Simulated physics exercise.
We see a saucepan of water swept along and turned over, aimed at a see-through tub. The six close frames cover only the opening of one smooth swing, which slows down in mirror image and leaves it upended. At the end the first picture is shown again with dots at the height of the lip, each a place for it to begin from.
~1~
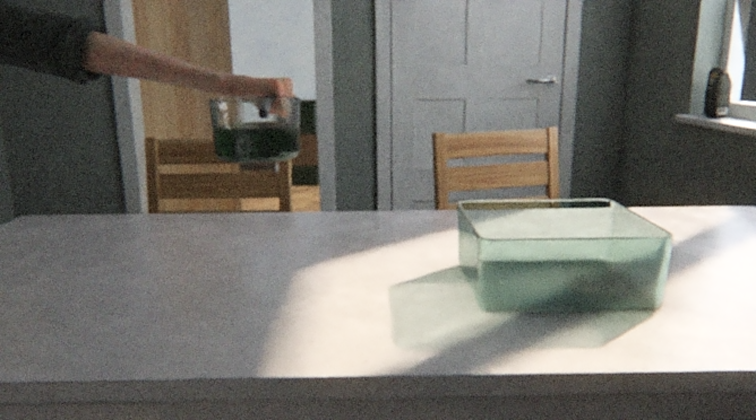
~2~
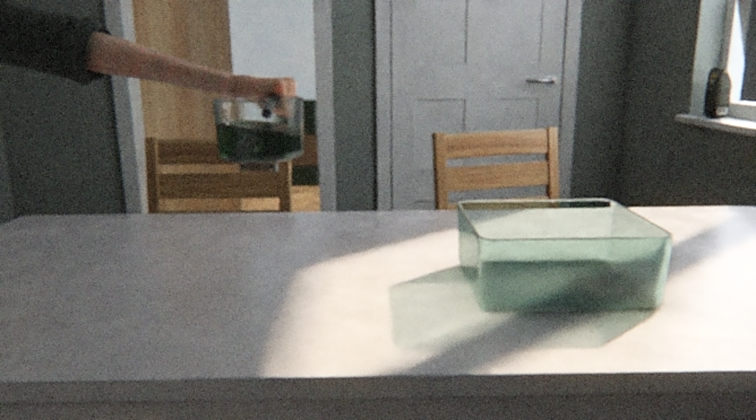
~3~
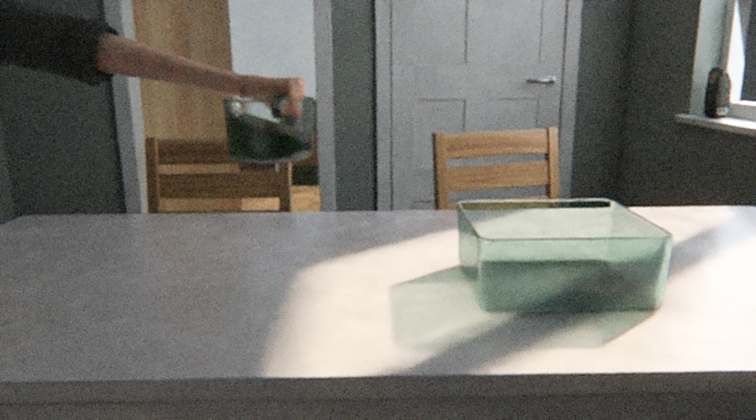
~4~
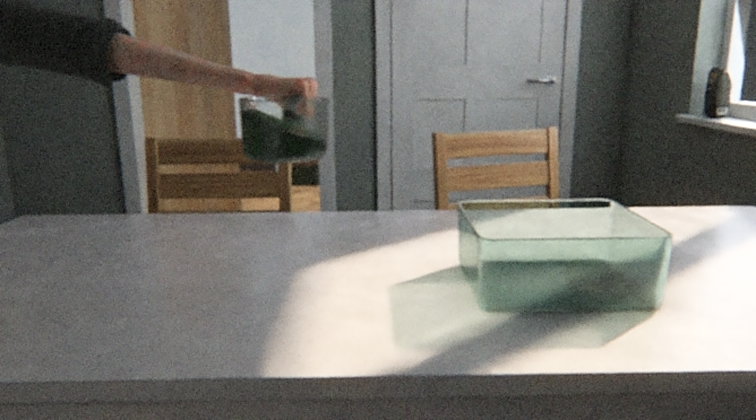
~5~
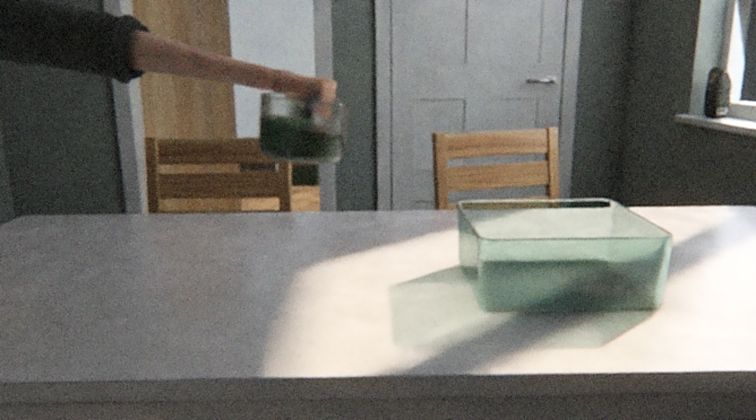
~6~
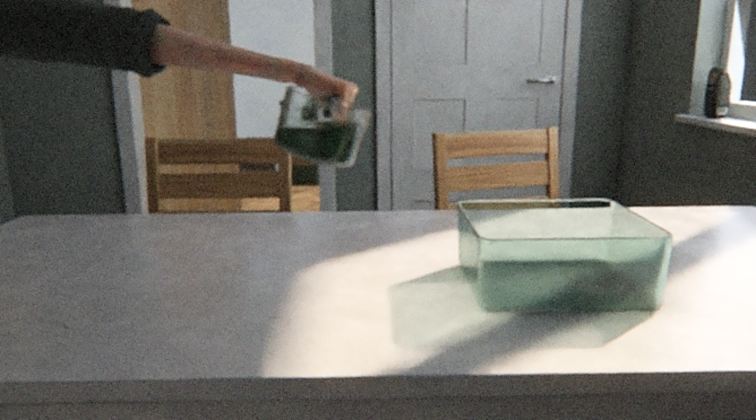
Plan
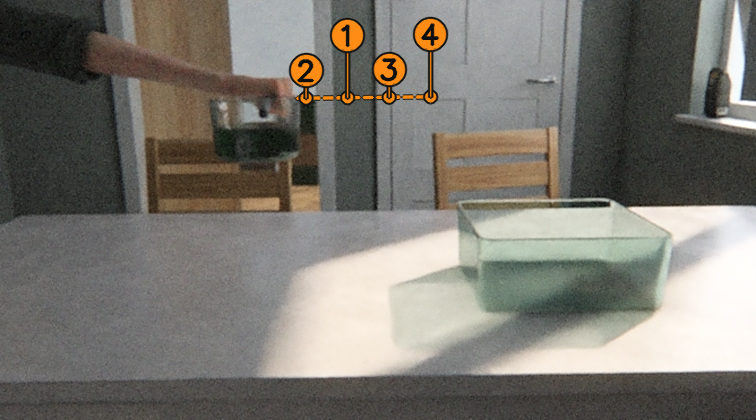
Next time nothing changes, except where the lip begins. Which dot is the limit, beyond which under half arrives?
1 will do.
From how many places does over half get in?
Three of the four.
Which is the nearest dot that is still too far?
The answer is 2.
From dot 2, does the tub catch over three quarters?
No, it does not.
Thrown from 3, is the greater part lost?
No, not at all.
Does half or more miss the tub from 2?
Yes, it does.
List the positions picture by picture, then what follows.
Upright, lip at (297, 98); tub from (478, 310) to (661, 307); nothing has left yet.
Upright, lip at (301, 98); nothing has left yet.
Upright, lip at (311, 98); nothing has left yet.
Upright, lip at (326, 98); nothing has left yet.
Tipped about 7°, lip at (348, 103); nothing has left yet.
Tipped about 19°, lip at (370, 112); nothing has left yet.
On the marked copy, 1 at (347, 97); 2 at (306, 98); 3 at (389, 97); 4 at (430, 96).
For dot 1, about 82 % lands in the tub, 16 % falls short.
For dot 2, about 24 % lands in the tub, 75 % falls short.
For dot 3, about 95 % lands in the tub, 2 % falls short and 3 % goes beside or beyond.
For dot 4, about 94 % lands in the tub, 1 % falls short and 5 % goes beside or beyond.
